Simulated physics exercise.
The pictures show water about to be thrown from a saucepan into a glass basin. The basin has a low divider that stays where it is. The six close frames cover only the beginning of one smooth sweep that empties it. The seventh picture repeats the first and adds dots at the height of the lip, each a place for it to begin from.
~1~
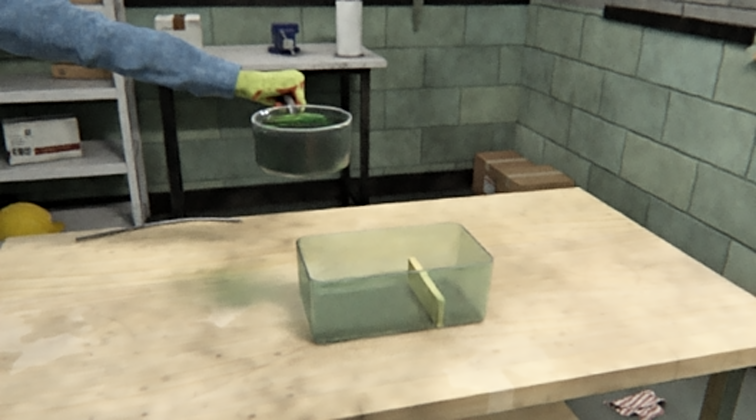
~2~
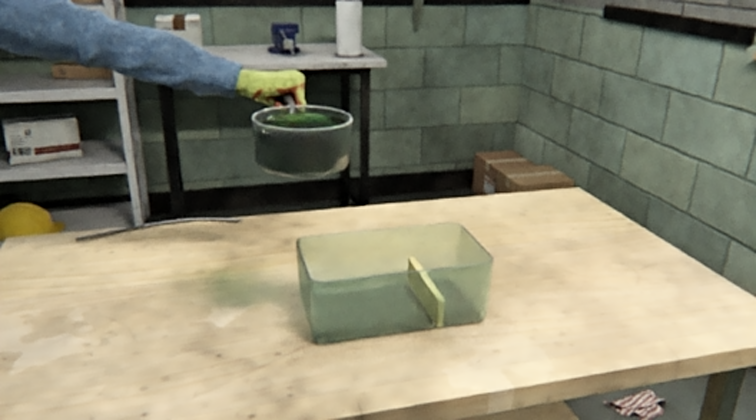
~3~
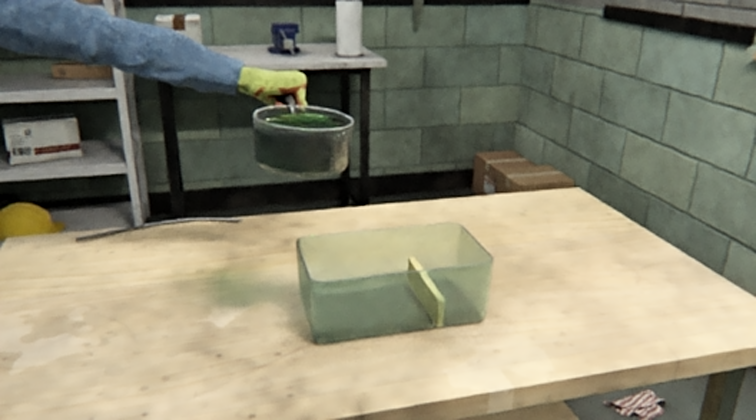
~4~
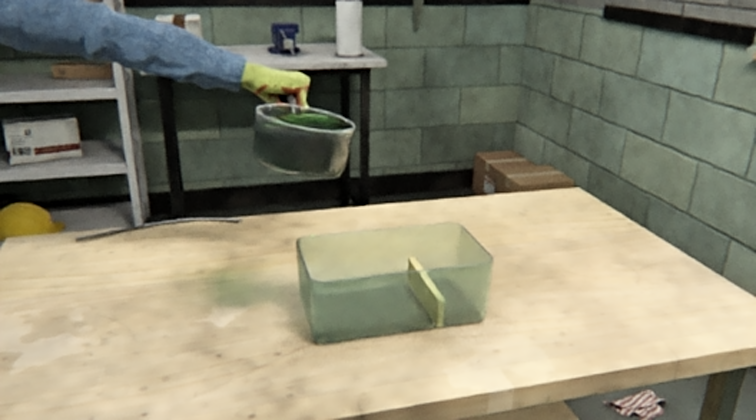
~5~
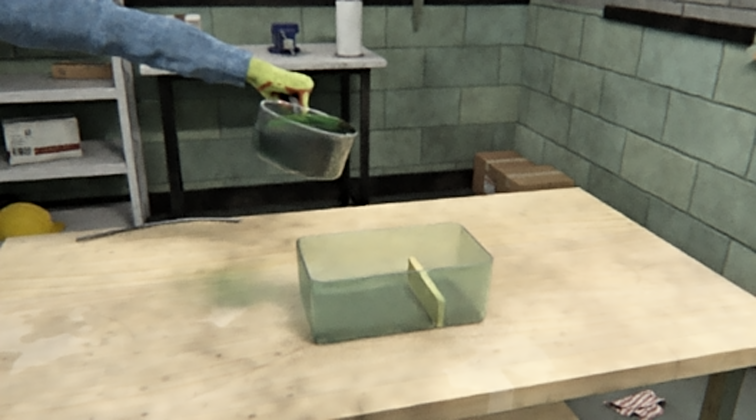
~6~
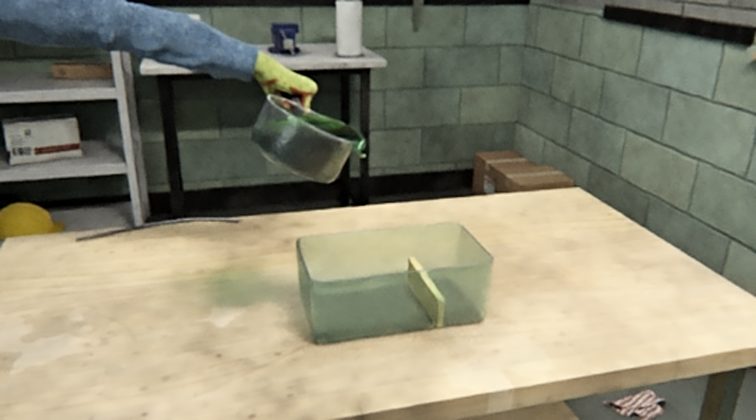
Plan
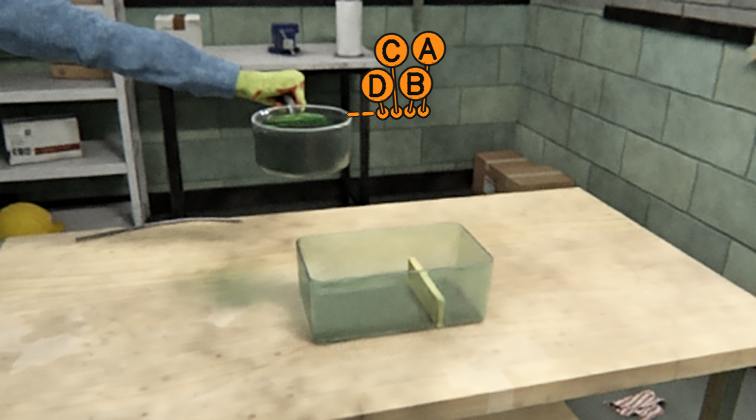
In a tiled workshop, a gloved hand tilts a pan rightward until green-tinged water reaches over its lip.
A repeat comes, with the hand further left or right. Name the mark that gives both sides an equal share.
Use dot D.
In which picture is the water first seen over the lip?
In picture 5.
On the marked copy, A at (423, 110); B at (409, 111); C at (396, 112); D at (382, 112).
For dot A, about 30 % ends left of the wall and 69 % right of it.
For dot B, about 33 % ends left of the wall and 65 % right of it.
For dot C, about 40 % ends left of the wall and 58 % right of it.
For dot D, about 50 % ends left of the wall and 48 % right of it.
